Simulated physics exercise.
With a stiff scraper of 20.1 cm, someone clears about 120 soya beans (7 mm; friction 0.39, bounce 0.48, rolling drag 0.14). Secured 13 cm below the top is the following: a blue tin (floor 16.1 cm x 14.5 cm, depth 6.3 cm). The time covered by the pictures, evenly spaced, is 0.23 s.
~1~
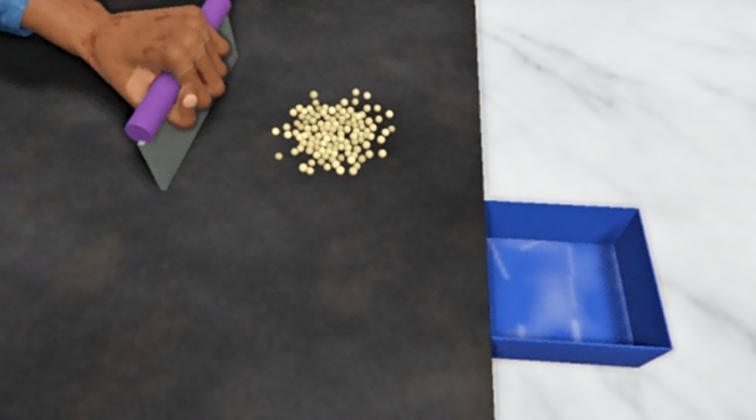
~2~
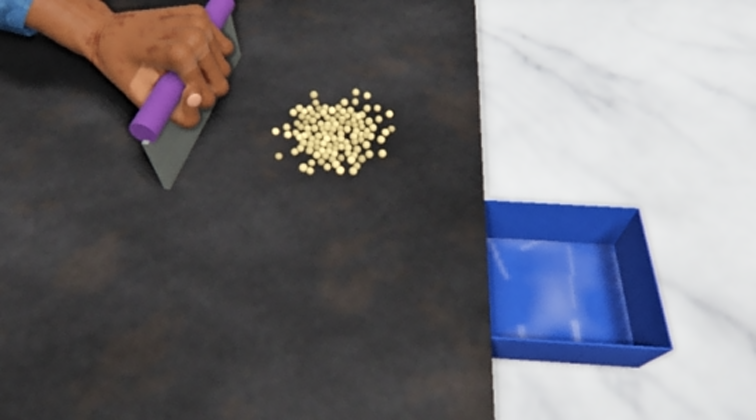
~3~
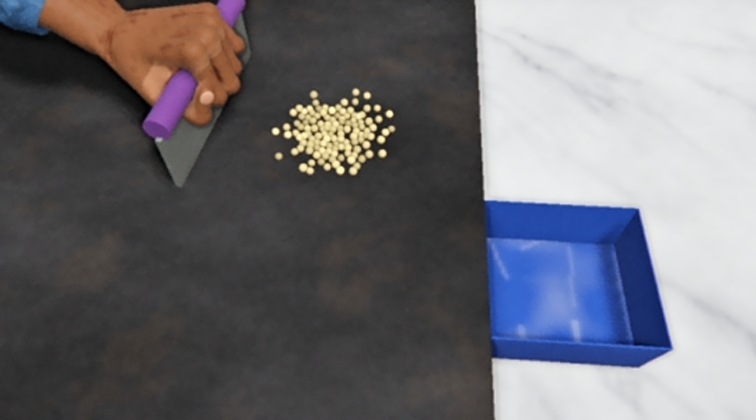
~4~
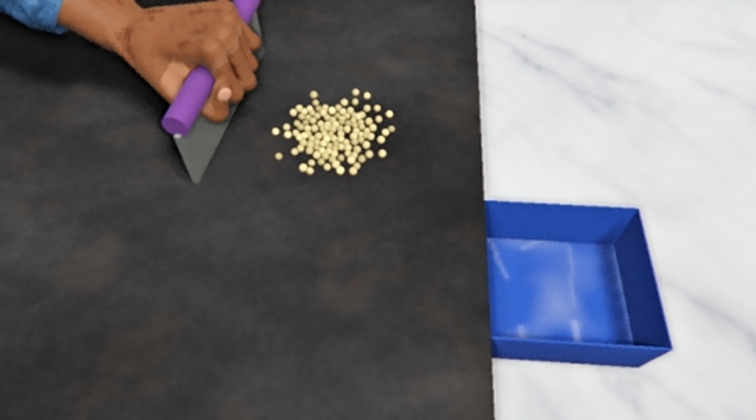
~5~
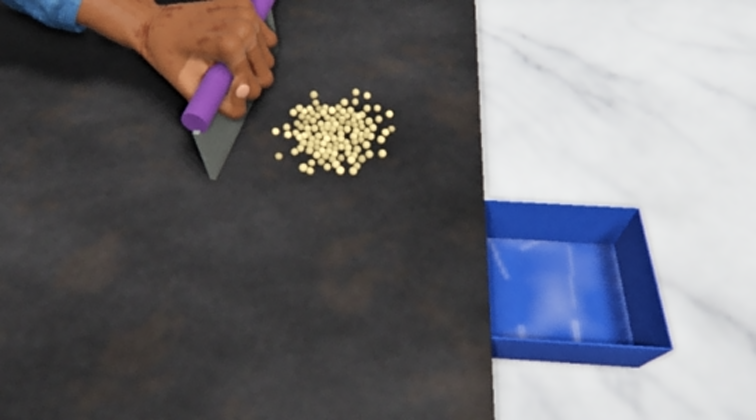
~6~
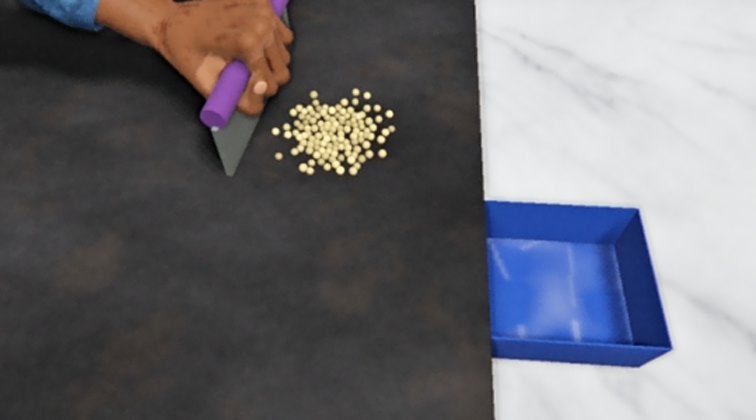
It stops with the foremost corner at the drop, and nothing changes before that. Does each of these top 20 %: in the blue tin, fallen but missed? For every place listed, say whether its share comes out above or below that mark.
Blue tin - below, missed - above.
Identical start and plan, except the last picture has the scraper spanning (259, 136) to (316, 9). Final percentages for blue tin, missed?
Blue tin: 10, missed: 70.
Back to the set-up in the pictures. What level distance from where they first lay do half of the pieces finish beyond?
About 14 cm.
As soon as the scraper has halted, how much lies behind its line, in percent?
I'd estimate close to 40 per cent.
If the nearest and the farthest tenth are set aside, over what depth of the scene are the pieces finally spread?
It spans about 14 cm.
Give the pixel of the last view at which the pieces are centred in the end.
Centre point: Approx. (468, 142) px.
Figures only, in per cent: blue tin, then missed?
Shares - blue tin 0 and missed 40.
Then, 0.31 s after the last picture, scraper 18 cm from its start, spill 12 cm wide; still on top 100 %.
Then, 0.62 s after the last picture, scraper 29 cm from its start, spill 16 cm wide; still on top 100 %.
Then, 0.89 s after the last picture, scraper 29 cm from its start, spill 17 cm wide; off the edge, not caught 40 %, still on top 60 %.
In the end, blue tin 0 %, fallen but missed 40 %, still on top 60 %.
